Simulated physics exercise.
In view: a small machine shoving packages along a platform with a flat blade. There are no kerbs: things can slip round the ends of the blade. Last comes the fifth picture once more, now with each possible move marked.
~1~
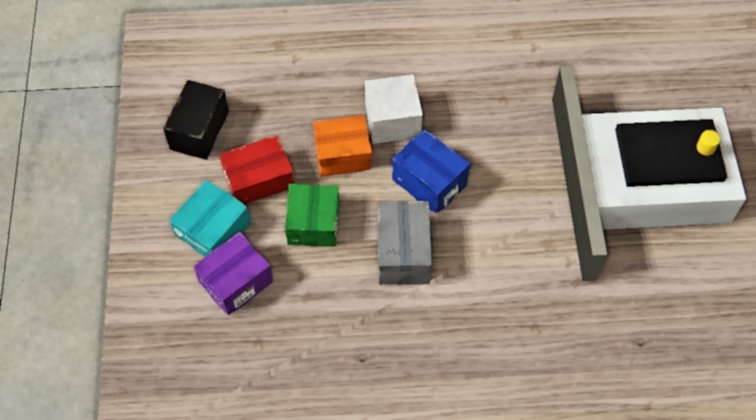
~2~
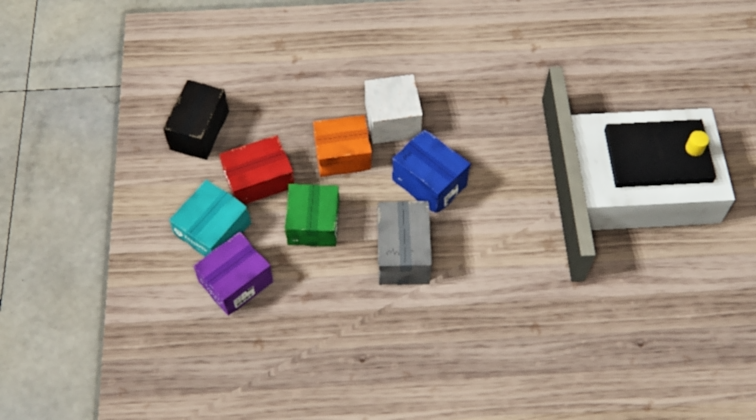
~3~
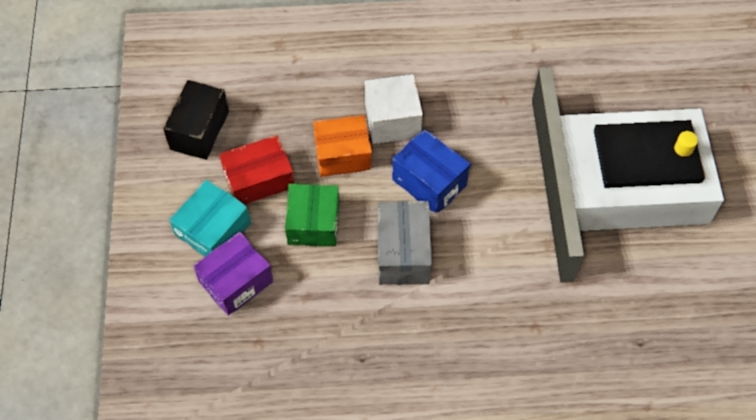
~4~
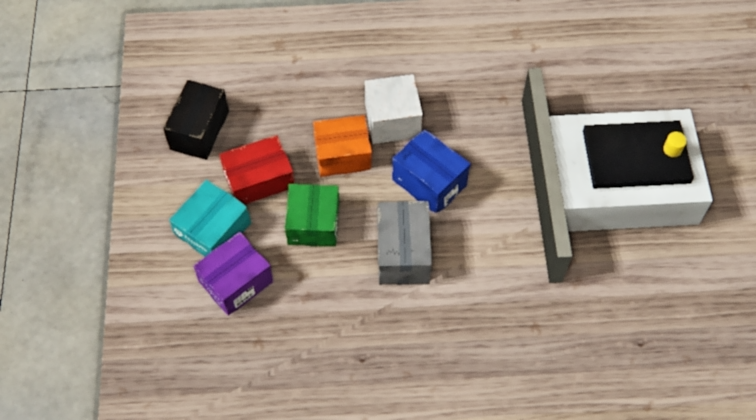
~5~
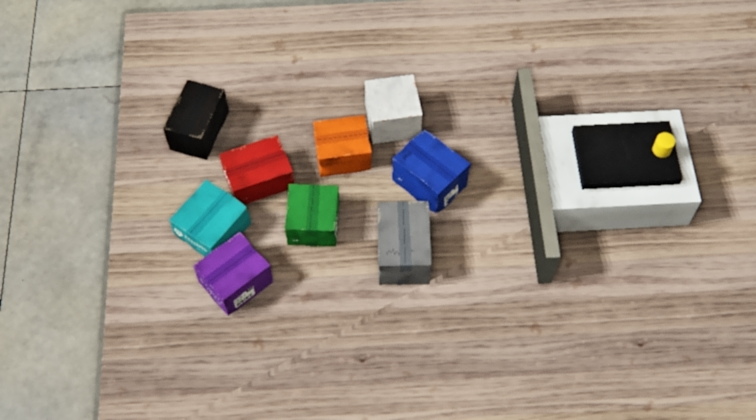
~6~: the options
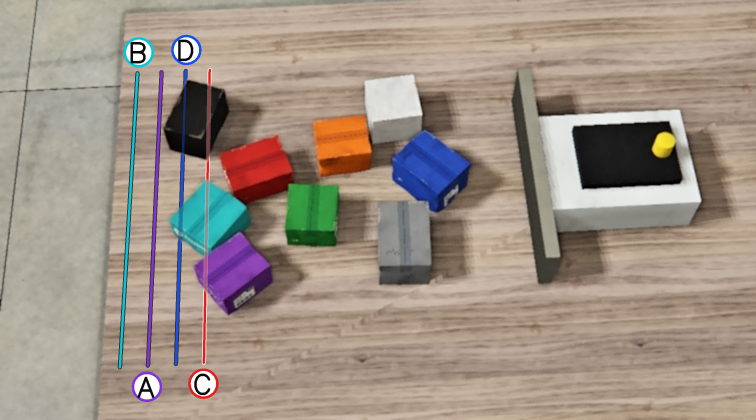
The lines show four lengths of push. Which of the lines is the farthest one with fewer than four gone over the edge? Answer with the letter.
Line C.
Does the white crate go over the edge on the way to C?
No.
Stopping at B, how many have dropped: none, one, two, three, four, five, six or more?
By then, six or more.
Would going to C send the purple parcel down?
By then, no.
On the marked copy, A at (155, 208); B at (129, 209); C at (207, 205); D at (181, 207).
With C. Early on, robot (499, 160); white crate (380, 108); orange box (322, 138).
Further on, robot (380, 166); black box (163, 114); turquoise box (164, 231).
At the end, robot (288, 171); black box over the edge; turquoise box over the edge; three fallen.
As for the rest, A drops six; B drops nine; D drops six.
